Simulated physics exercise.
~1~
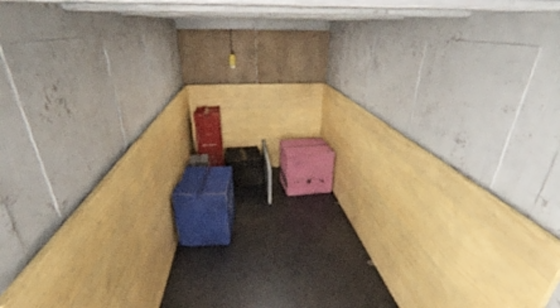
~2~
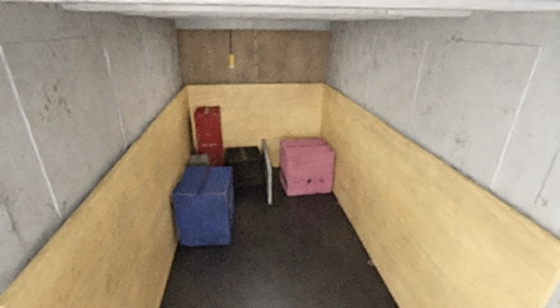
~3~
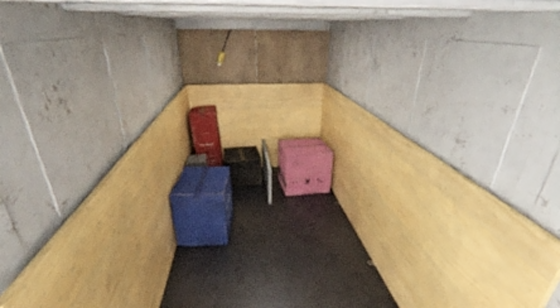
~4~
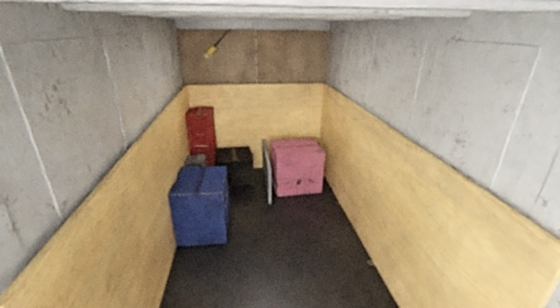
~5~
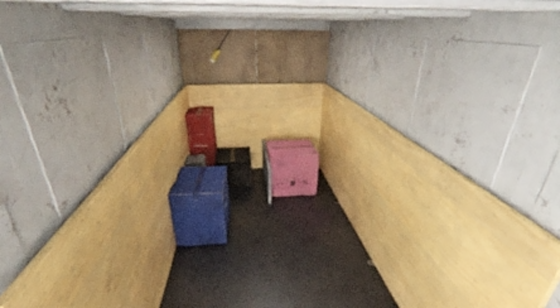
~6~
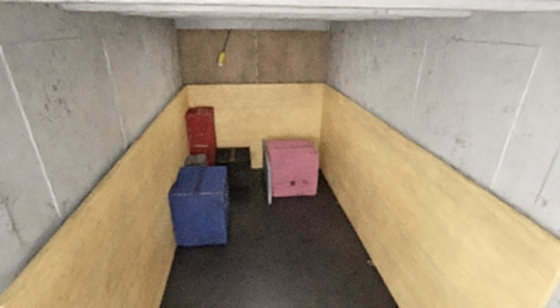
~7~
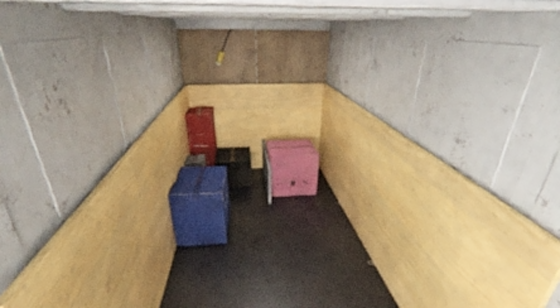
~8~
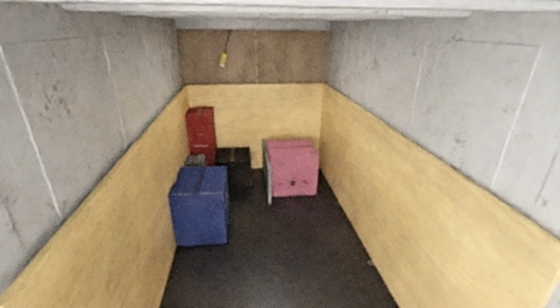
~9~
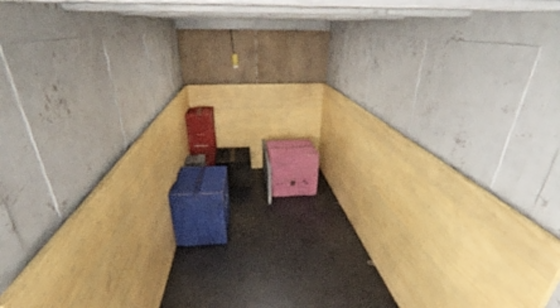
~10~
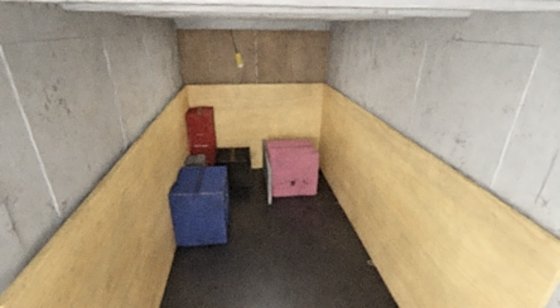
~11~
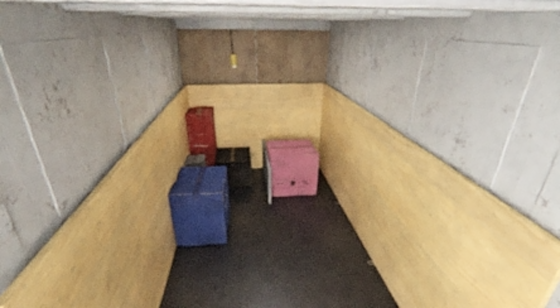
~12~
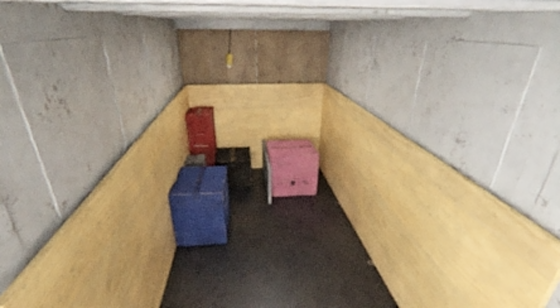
The pink box slid a little to the left across the van's dark floor as the hanging lamp swung, and the black box shifted slightly left too. Then the boxes stayed put, all still upright, while the lamp settled.
